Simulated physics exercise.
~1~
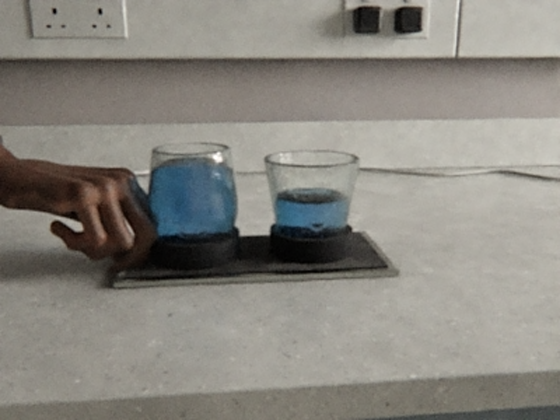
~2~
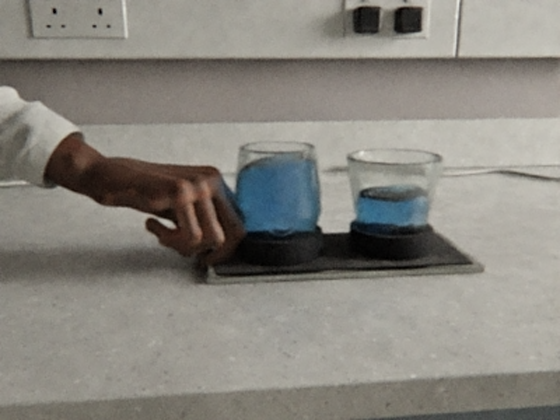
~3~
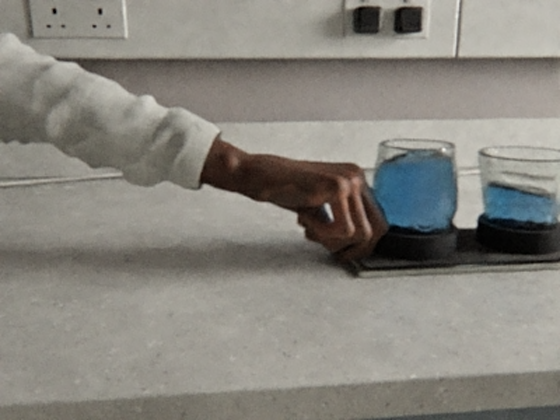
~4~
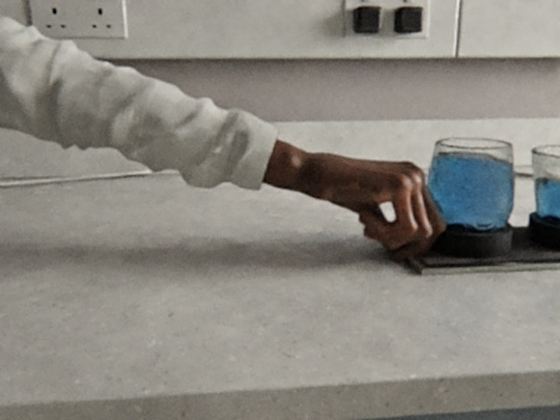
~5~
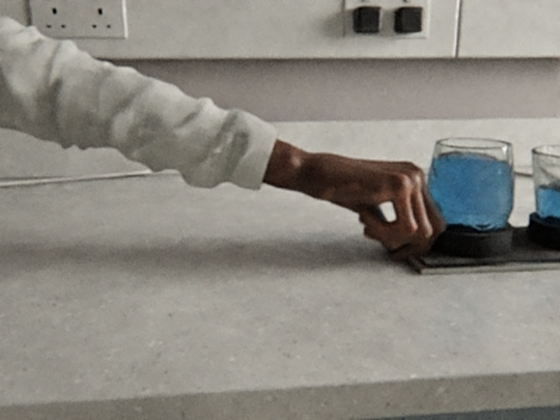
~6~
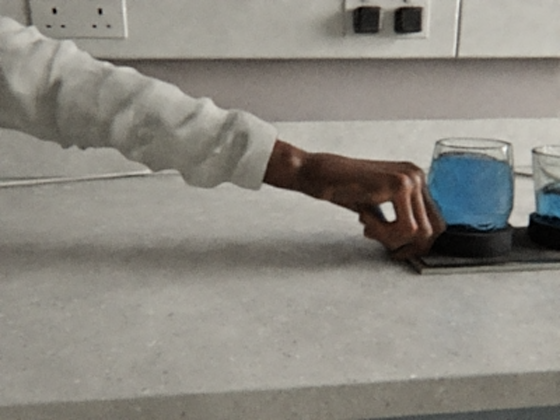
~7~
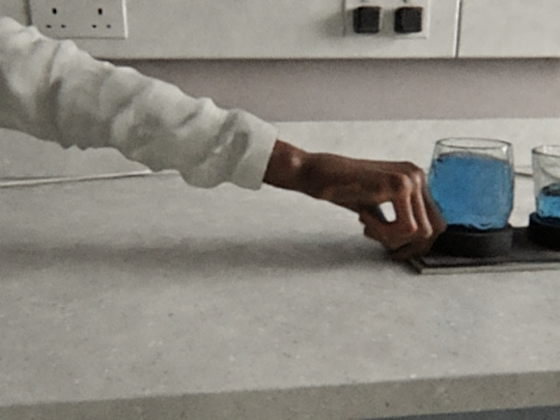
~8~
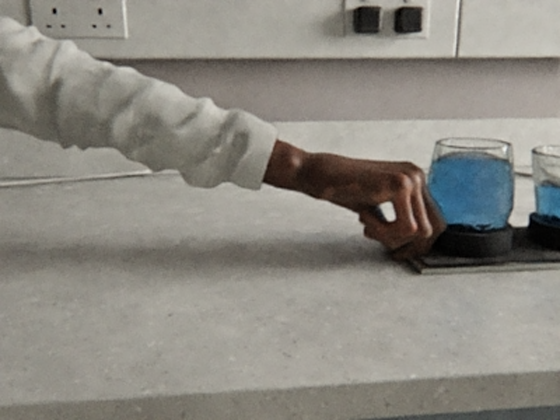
A hand slides a tray holding two glasses of blue liquid right, then holds still.
